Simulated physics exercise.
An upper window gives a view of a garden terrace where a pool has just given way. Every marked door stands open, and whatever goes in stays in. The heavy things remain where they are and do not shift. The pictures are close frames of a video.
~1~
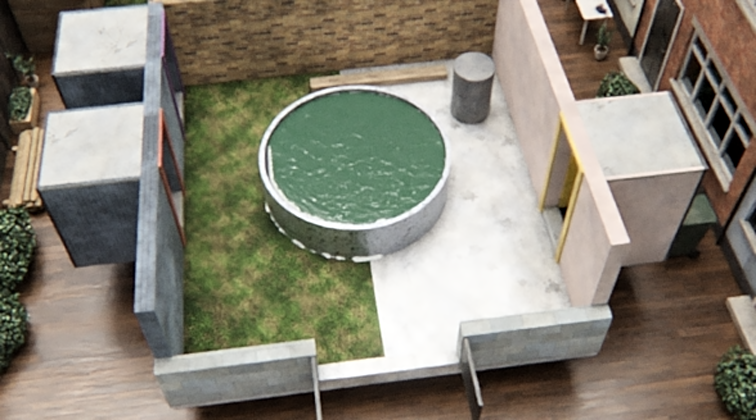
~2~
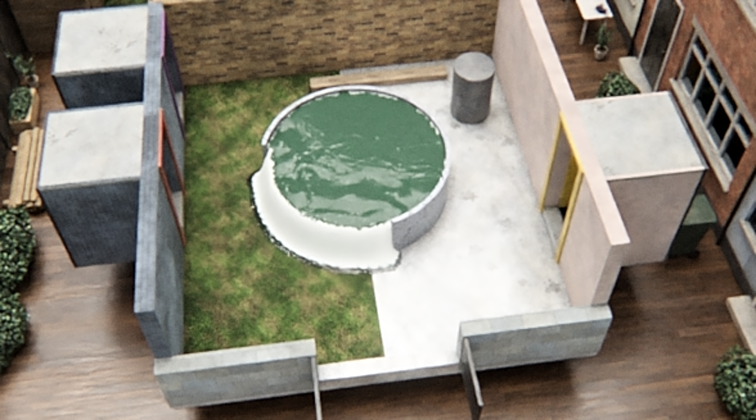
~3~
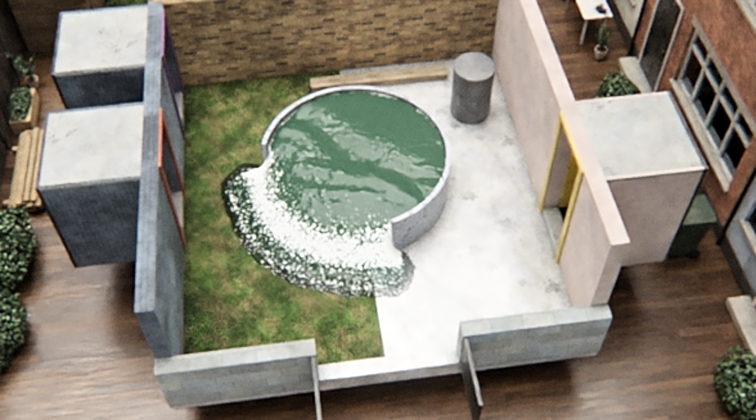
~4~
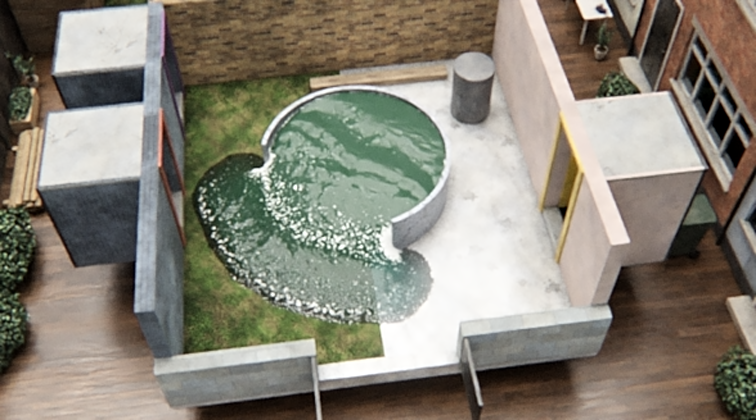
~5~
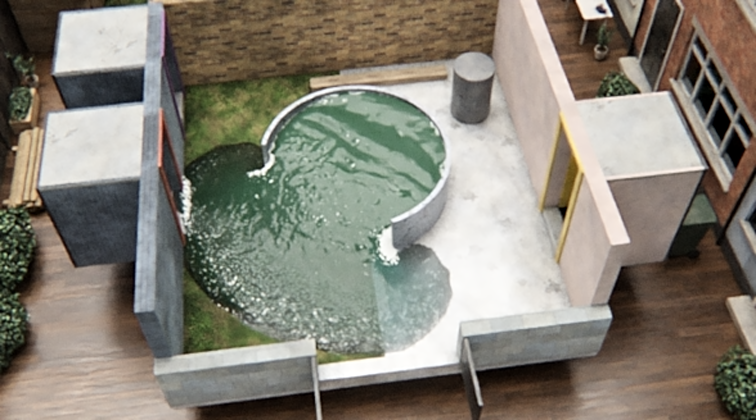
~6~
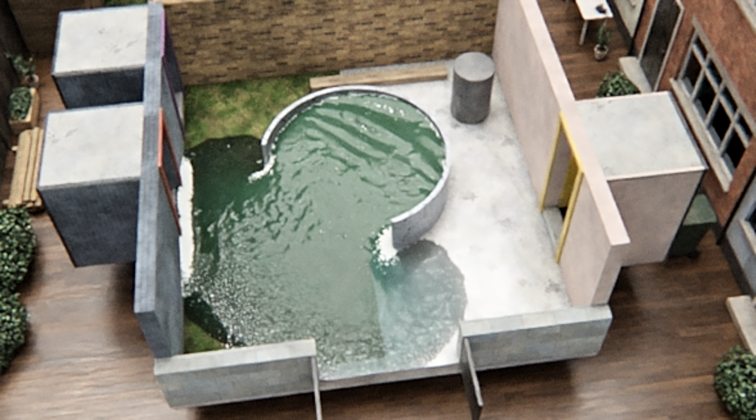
Green water bursting from the front left side of a round pool, foaming and spreading across grass and pale paving between walls.
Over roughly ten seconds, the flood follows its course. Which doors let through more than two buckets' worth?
I predict the purple door will remain at two buckets or below. I predict the red door will overshoot two buckets. I predict the yellow door will remain at two buckets or below.
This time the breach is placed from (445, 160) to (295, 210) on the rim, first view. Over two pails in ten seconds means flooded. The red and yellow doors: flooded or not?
Result - red door fails to reach it, yellow door crosses the threshold.
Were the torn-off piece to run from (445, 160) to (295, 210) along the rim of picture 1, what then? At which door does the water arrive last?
That's the purple one.
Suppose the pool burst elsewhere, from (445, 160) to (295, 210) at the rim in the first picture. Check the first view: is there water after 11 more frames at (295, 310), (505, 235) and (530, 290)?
Going through them, the first would be submerged, the next submerged and the last submerged.
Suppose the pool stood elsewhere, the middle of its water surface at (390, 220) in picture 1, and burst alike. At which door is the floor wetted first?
The door marked red is the first one.
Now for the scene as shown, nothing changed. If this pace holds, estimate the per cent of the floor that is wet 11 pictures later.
I'd say 50 per cent.
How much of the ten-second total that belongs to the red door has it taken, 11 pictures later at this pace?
About 65 per cent.
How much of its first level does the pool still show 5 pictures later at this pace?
Roughly 56 percent.
A moment on, water covers 45 % of the floor; the purple door wet at the sill, nothing in, the red door over two buckets in, the yellow door not reached.
Next, water covers 50 % of the floor; the purple door wet at the sill, nothing in, the red door far over two buckets in, the yellow door not reached.
Then, water covers 60 % of the floor; the purple door wet at the sill, nothing in, the red door far over two buckets in, the yellow door wet at the sill, nothing in.
Later, water covers 85 % of the floor; the purple door wet at the sill, nothing in, the red door far over two buckets in, the yellow door wet at the sill, nothing in.
In the end, water covers 95 % of the floor; the purple door under two buckets in, the red door far over two buckets in, the yellow door under two buckets in.
